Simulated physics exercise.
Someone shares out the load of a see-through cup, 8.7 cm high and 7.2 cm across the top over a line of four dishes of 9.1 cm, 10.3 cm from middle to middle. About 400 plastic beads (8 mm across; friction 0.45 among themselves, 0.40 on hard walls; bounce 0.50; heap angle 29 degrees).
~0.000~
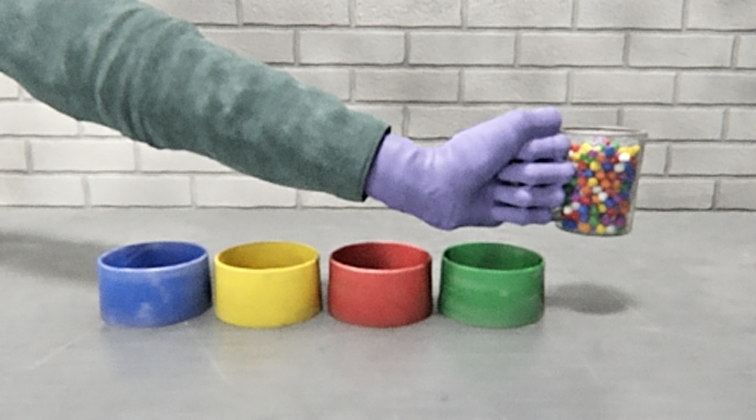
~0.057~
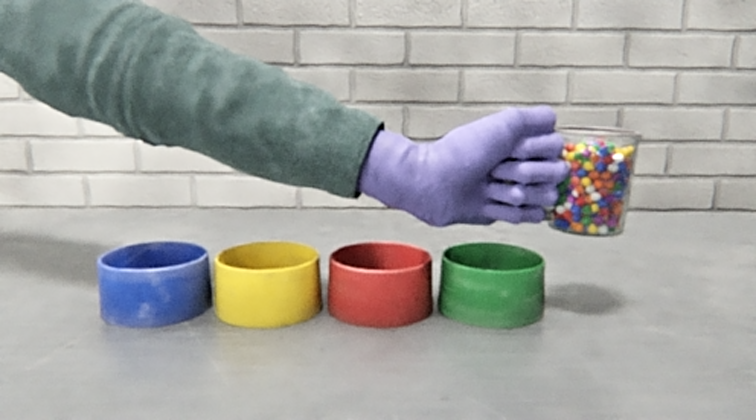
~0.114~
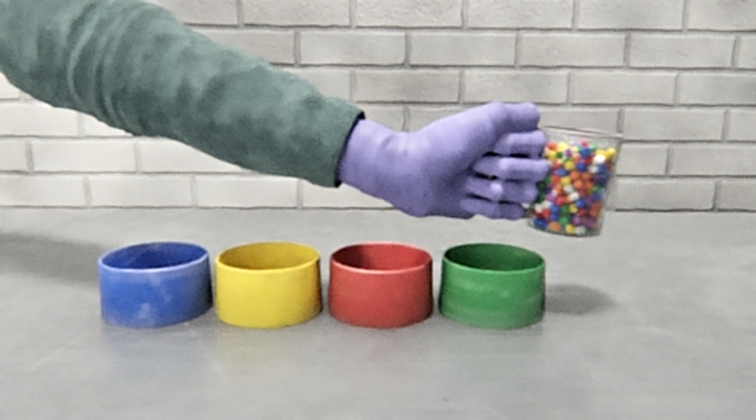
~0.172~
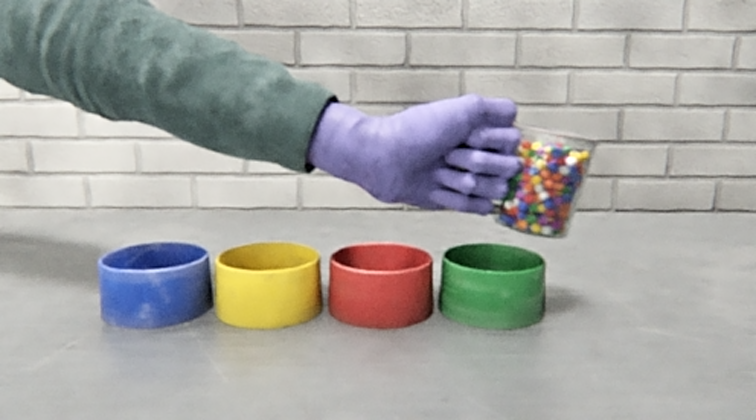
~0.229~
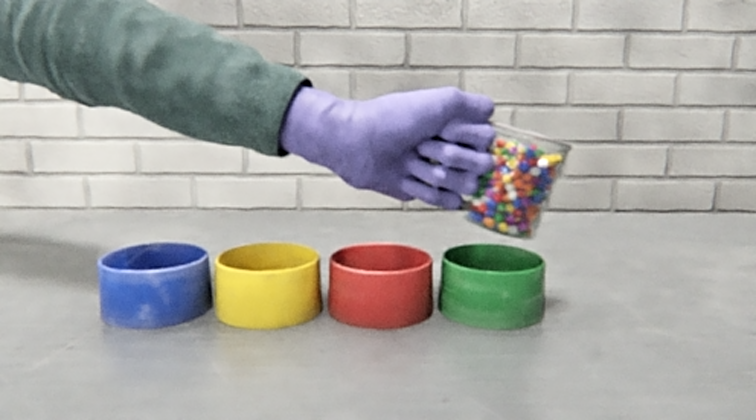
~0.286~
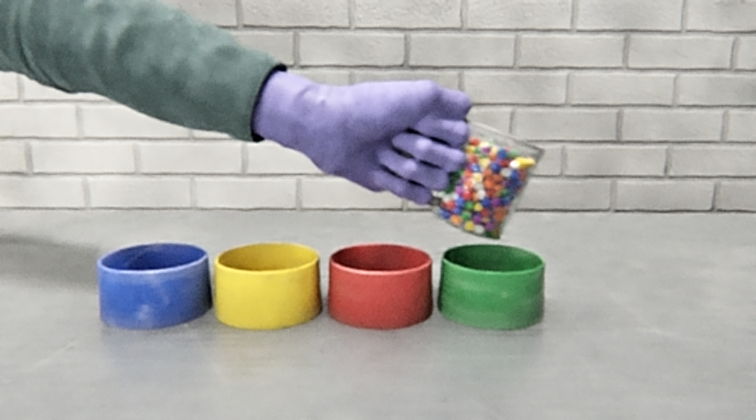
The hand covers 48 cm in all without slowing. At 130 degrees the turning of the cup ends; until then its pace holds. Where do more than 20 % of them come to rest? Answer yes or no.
Red: No, blue: Yes, green: No, yellow: No, counter: Yes.
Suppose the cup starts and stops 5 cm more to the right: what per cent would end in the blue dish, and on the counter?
In that case blue 100; counter 0.
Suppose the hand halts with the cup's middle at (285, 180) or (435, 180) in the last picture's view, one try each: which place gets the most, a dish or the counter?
Most goes to: Red; green.
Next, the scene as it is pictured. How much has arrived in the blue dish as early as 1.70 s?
Near 70 per cent so far.
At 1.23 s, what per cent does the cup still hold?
Some 85 per cent of the load.
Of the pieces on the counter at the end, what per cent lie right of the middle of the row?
Roughly 0 per cent.
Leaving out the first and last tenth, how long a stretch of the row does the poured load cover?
Some 11 cm.
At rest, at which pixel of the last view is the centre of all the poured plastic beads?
Around (142, 293).
Then, at 0.85 s, tilt 72 degrees; cup holds 100 %.
After 1.23 s, tilt 107 degrees; cup holds 85 %, blue 15 %.
After 1.70 s, tilt 130 degrees; cup holds 0 %, blue 70 %.
In the end, at 2.4 s, red 0 %, blue 70 %, green 0 %, yellow 0 %, counter 30 %.
